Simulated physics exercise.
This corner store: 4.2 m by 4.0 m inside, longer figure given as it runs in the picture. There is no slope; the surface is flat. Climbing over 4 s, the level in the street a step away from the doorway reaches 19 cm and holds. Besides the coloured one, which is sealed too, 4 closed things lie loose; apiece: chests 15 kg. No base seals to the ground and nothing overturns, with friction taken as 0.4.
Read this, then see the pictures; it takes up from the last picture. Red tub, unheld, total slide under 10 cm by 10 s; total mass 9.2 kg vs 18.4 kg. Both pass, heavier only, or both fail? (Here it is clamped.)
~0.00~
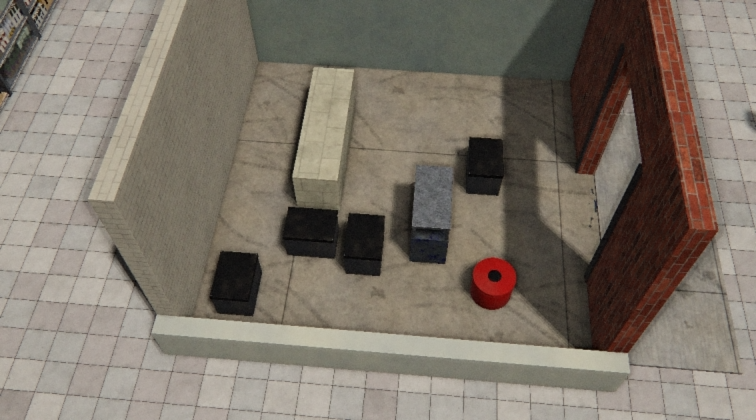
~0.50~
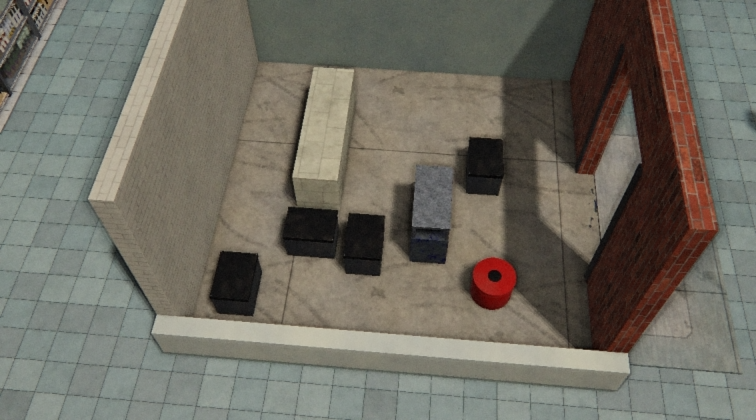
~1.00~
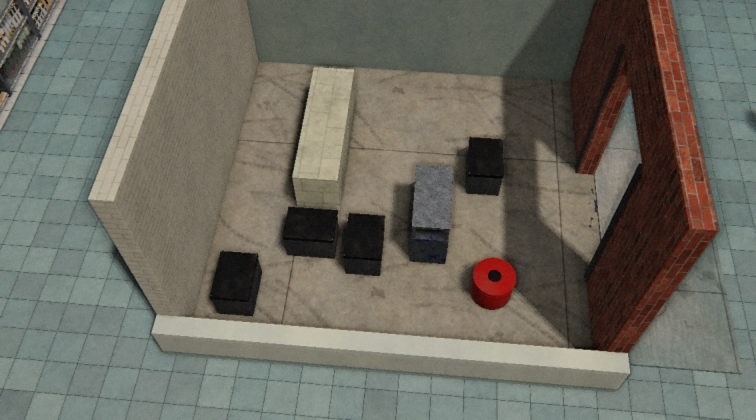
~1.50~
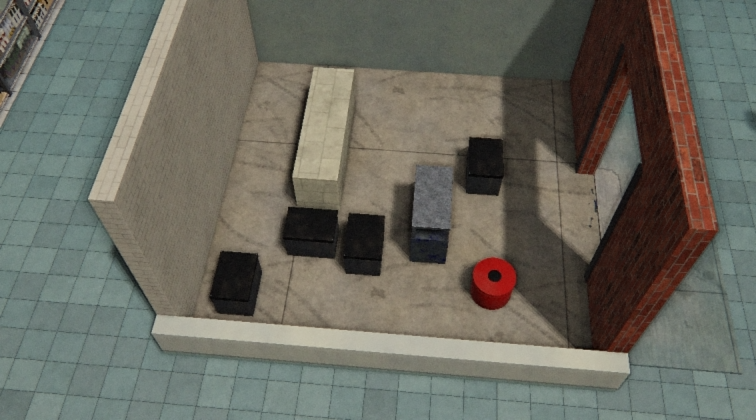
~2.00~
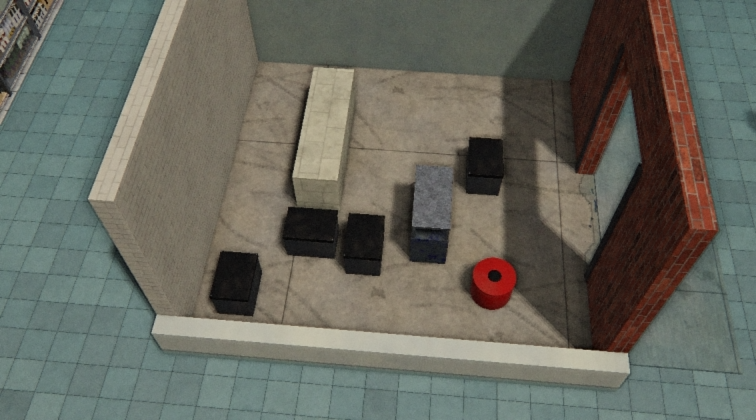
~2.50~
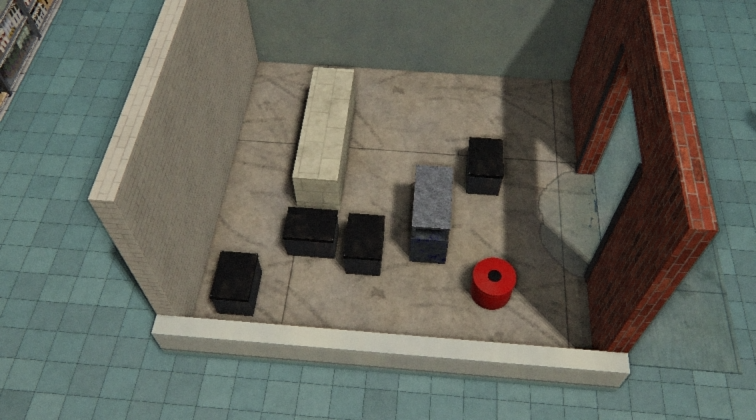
It looks like no mass offered suffices.
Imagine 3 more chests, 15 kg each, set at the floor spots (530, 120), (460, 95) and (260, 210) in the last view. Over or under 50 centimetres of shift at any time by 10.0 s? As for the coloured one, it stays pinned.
Taking them in order, the first is inside the line, the second beyond the line and the third inside the line.
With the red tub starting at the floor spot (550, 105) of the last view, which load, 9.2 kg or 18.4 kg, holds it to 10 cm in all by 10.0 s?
Outcome - success with heavier only.
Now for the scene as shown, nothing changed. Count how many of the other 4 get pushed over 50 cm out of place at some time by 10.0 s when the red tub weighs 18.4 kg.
The number is 1.
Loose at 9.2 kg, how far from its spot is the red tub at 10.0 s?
Displacement near 10 cm.
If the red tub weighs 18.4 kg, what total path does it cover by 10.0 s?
30 cm.
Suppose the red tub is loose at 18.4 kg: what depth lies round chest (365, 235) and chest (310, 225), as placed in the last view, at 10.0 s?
I'd put it at 6 cm and 4 cm respectively.
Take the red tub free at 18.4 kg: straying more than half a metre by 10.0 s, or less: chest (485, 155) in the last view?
That one is beyond half a metre, as it turns out.
After 3.5 s the red tub would be 0 cm from its start with 9.2 kg and 0 cm from its start with 18.4 kg; 0 cm of water round it then.
After 4.5 s the red tub would be 1 cm from its start with 9.2 kg and 0 cm from its start with 18.4 kg; 4 cm of water round it then.
After 7.0 s the red tub would be 67 cm from its start with 9.2 kg and 26 cm from its start with 18.4 kg; 7 cm of water round it then.
After 10.0 s the red tub would be 9 cm from its start with 9.2 kg and 26 cm from its start with 18.4 kg; 7 cm of water round it then.
